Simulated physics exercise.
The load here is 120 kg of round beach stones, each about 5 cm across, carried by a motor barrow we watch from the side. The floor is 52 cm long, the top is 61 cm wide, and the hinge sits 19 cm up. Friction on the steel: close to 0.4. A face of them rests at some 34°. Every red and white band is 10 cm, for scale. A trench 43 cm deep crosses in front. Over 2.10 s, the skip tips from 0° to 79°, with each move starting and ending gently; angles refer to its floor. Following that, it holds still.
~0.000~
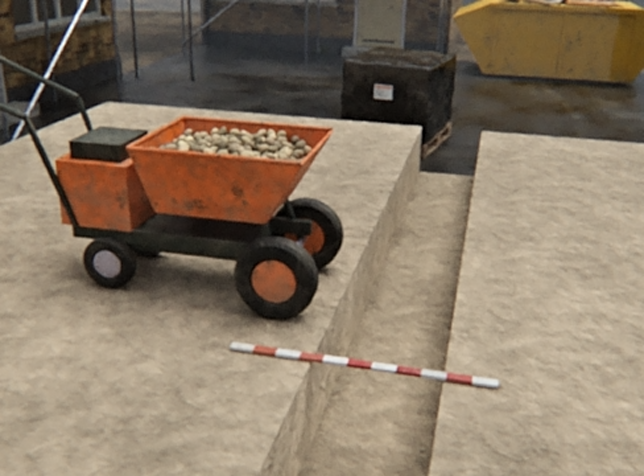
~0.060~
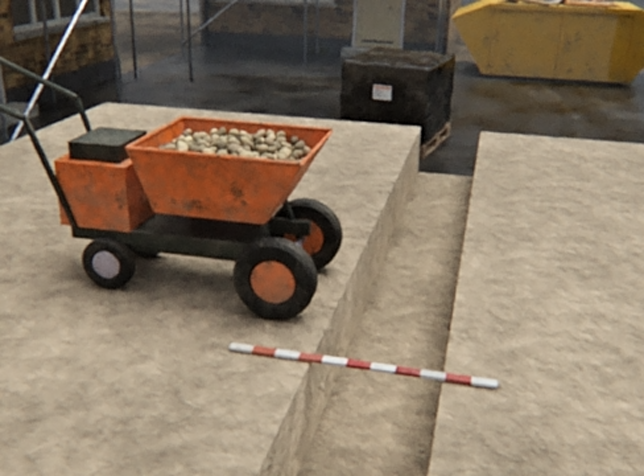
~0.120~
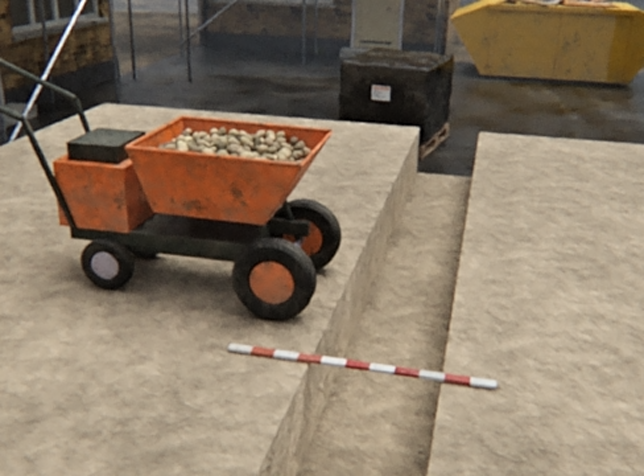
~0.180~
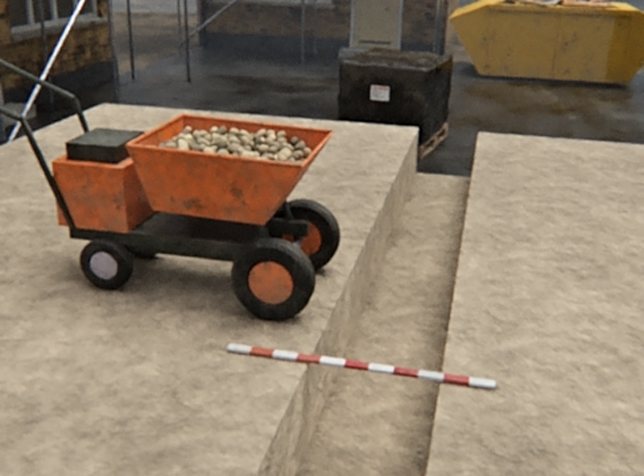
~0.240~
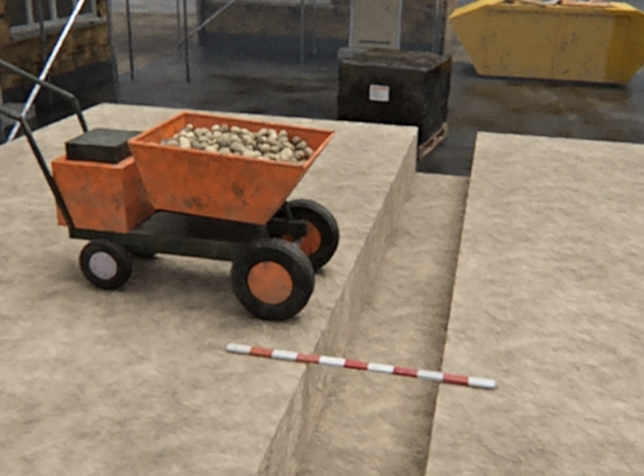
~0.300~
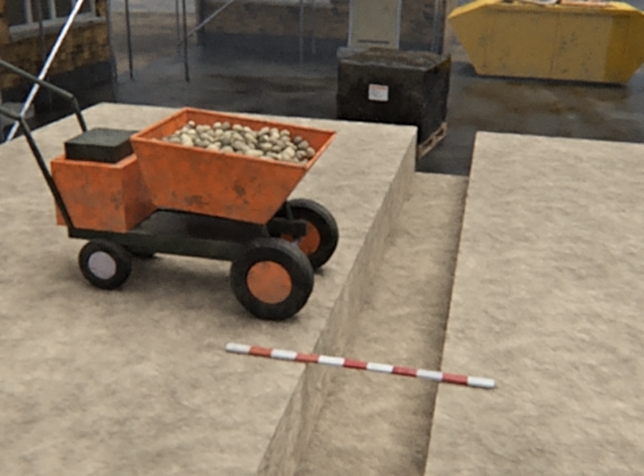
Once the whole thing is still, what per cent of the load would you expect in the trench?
I would expect about 68 per cent.
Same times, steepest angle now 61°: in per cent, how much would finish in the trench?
In that case some 55 per cent.
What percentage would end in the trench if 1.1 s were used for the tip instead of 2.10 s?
Then about 55 per cent.
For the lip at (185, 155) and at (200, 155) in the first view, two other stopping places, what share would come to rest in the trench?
It'd be around 80 per cent and after that around 95 per cent.
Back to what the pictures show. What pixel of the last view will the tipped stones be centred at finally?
Their centre sits close to (427, 372).
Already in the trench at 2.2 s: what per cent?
About 45%.
After 1.6 s the floor is at 67°; 93 % in the skip, 7 % in the trench; the foremost stones are at (444, 296).
After 2.2 s the floor is at 79°; 28 % in the skip, 43 % in the trench, 29 % past the trench; the foremost stones are at (580, 324).
After 2.5 s the floor is at 79°; 10 % in the skip, 58 % in the trench, 32 % past the trench; the foremost stones are at (614, 329).
After 4.5 s the floor is at 79°; 0 % in the skip, 68 % in the trench, 32 % past the trench; the foremost stones are at (617, 330).
